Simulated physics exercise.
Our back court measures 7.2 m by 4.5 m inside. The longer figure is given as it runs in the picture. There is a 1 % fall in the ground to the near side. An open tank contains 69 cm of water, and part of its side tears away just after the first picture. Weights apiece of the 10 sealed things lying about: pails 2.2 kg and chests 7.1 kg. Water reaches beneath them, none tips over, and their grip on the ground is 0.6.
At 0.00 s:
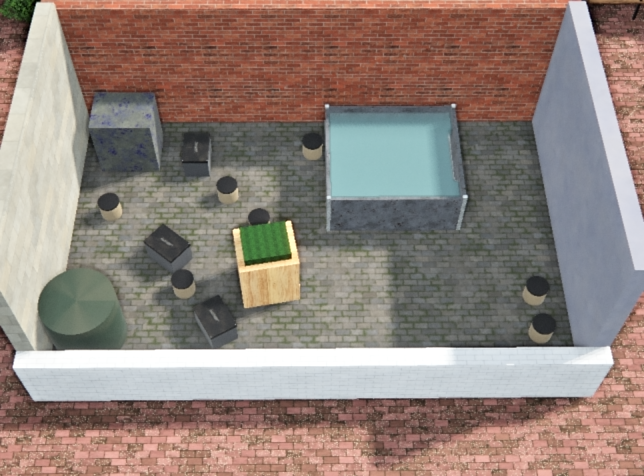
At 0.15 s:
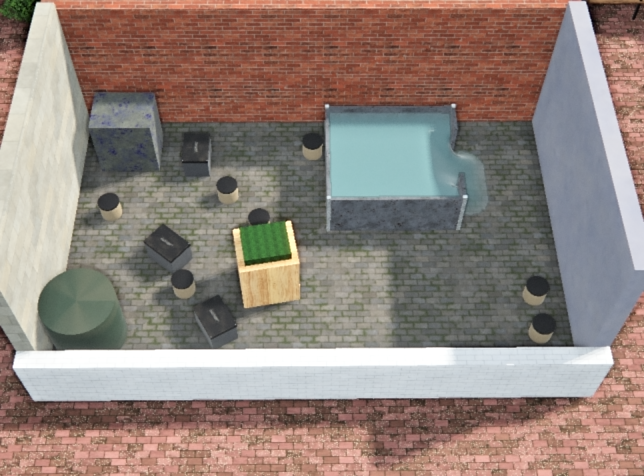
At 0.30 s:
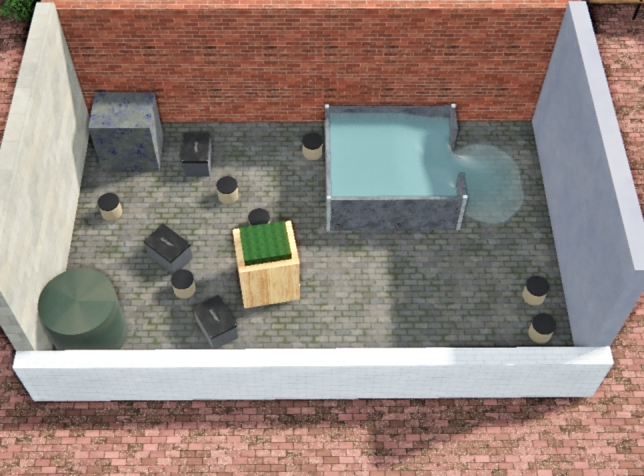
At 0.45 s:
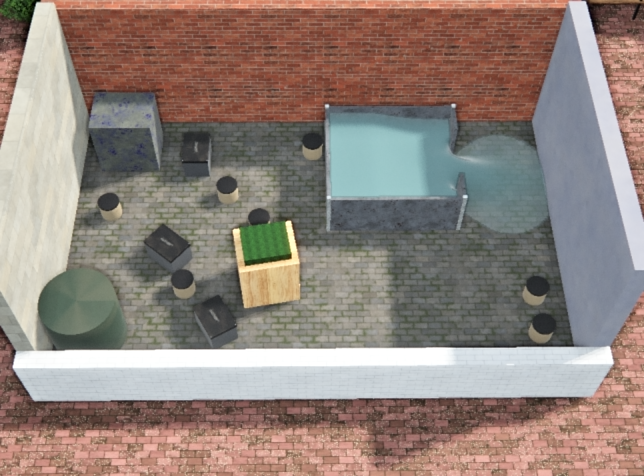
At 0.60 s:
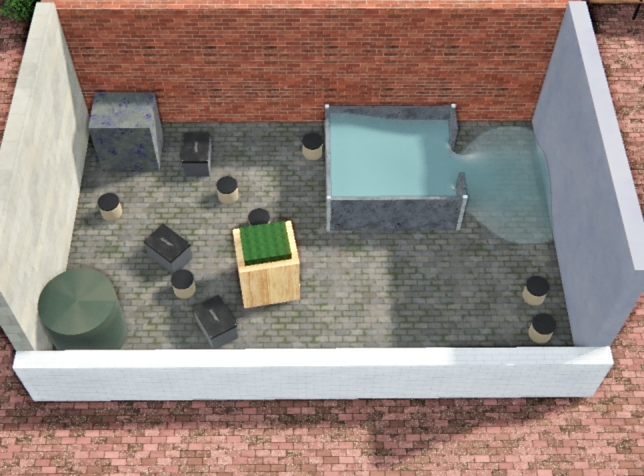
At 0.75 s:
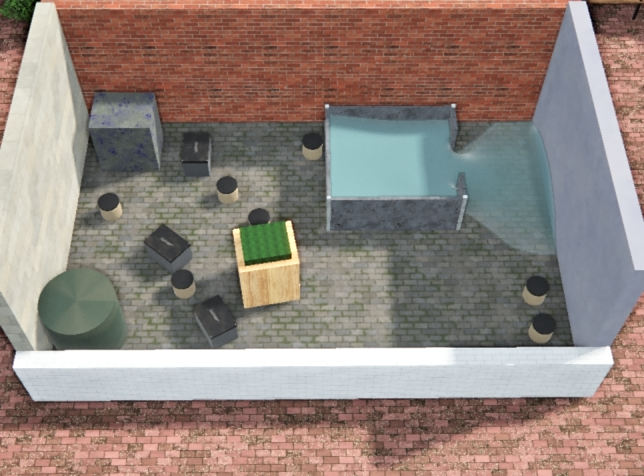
In a walled, paved courtyard, small black-topped pails and dark chests stand around a grass-topped wooden planter and a raised tank of water. Water bursts from the tank's right side, fans across the paving and spreads along the right wall, while the scattered objects stay still.
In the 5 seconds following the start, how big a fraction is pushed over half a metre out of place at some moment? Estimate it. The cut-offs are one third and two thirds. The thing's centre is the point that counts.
An in-between fraction is pushed that far, a third or more but below two thirds.
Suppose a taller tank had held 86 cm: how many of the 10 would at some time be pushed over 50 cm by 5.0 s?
Under that setup the answer is 4.
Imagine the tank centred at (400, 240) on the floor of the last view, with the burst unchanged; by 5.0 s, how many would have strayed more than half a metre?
That would give 5.
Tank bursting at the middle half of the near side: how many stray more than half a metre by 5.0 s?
Count: 5.
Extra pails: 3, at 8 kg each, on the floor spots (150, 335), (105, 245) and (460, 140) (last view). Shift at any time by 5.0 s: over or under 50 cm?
Respectively: Doesn't reach it; doesn't reach it; tops it.
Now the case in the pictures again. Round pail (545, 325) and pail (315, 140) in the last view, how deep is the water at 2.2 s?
Roughly 13 and 0 cm.
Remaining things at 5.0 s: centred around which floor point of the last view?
That lands at roughly (193, 246).
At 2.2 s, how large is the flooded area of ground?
The covered patch comes to about 10.5 m2.
After 1.1 s 0 of 10 are over 50 cm from their spots; 0 afloat.
After 2.2 s 2 of 10 are over 50 cm from their spots; 2 afloat.
After 3.5 s 2 of 10 are over 50 cm from their spots; 0 afloat.
After 5.0 s 4 of 10 are over 50 cm from their spots, and 4 have been at some point; 2 afloat.
